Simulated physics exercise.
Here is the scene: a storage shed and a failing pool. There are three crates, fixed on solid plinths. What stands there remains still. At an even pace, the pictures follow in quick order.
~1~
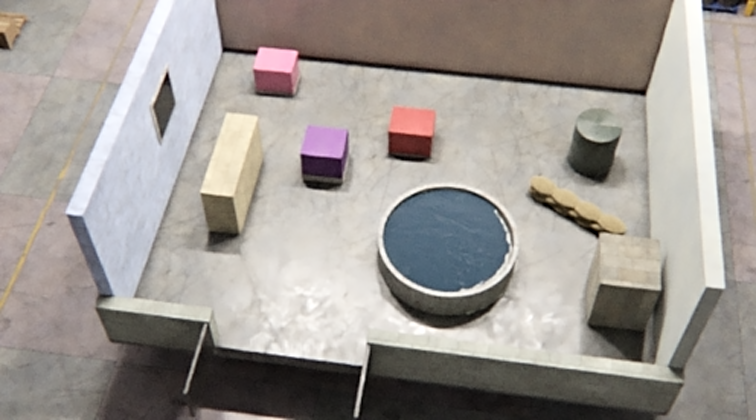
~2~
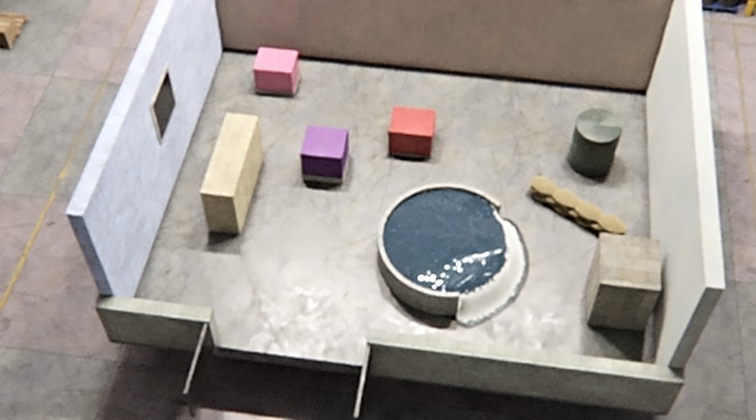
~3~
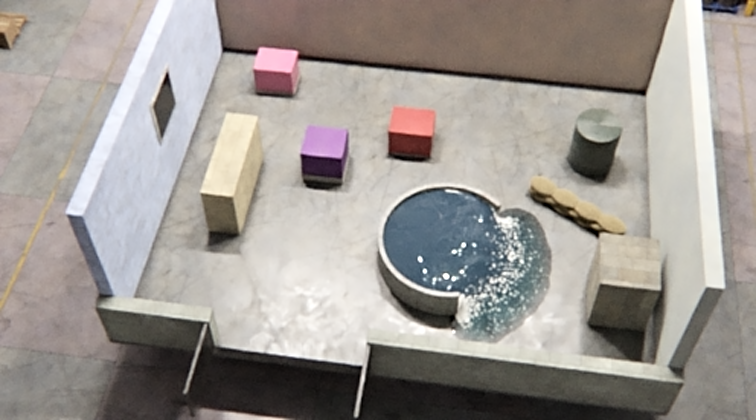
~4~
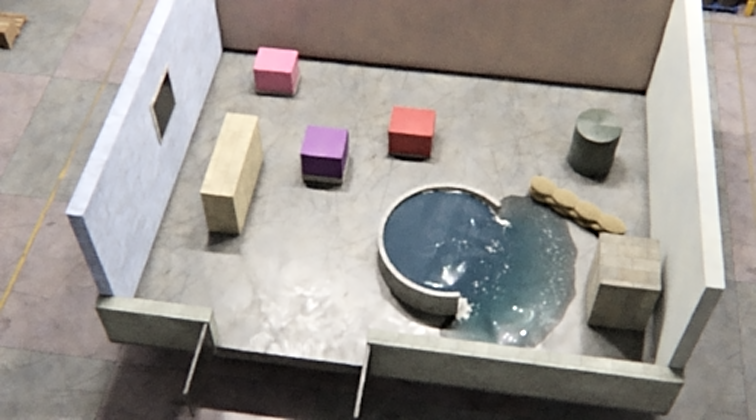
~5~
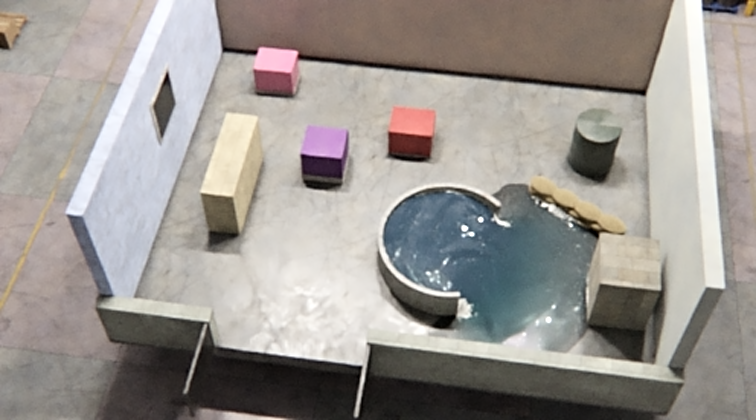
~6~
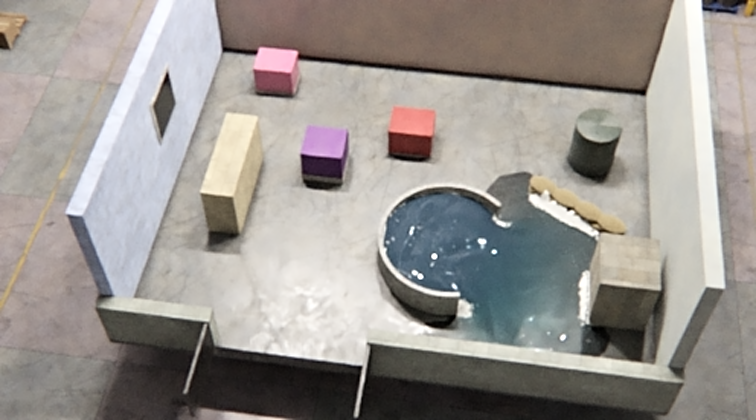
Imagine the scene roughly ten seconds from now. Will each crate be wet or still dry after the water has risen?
Afterwards the pink crate is still dry, the red crate is wet, the purple crate is still dry.
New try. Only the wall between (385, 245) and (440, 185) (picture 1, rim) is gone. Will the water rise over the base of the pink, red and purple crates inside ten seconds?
Well, pink is doused and red is doused, but purple is doused.
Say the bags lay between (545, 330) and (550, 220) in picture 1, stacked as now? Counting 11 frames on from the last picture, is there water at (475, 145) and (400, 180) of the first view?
Result, in order - drenched, then still bone dry.
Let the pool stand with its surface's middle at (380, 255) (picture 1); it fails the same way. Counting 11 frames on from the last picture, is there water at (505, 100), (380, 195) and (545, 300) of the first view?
The first spot is not reached, the second not reached, and the third inundated.
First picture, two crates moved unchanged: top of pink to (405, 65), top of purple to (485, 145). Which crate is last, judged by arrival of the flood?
Last comes the pink crate.
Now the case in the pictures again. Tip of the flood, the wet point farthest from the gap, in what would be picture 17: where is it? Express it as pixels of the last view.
Front's tip: Near (646, 174).
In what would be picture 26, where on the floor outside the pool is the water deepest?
It should be roughly at (651, 368).
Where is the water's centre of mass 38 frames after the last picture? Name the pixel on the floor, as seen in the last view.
The spot I would choose is (490, 249).
A moment on, water covers 15 % of the floor; the pink crate not reached, the red crate not reached, the purple crate not reached.
Next, water covers 20 % of the floor; the pink crate not reached, the red crate not reached, the purple crate not reached.
Then, water covers 30 % of the floor; the pink crate not reached, the red crate water round its plinth, the purple crate not reached.
Later, water covers 60 % of the floor; the pink crate not reached, the red crate water round its plinth, the purple crate water round its plinth.
In the end, water covers 85 % of the floor; the pink crate stayed above the water, the red crate was topped, the purple crate stayed above the water.
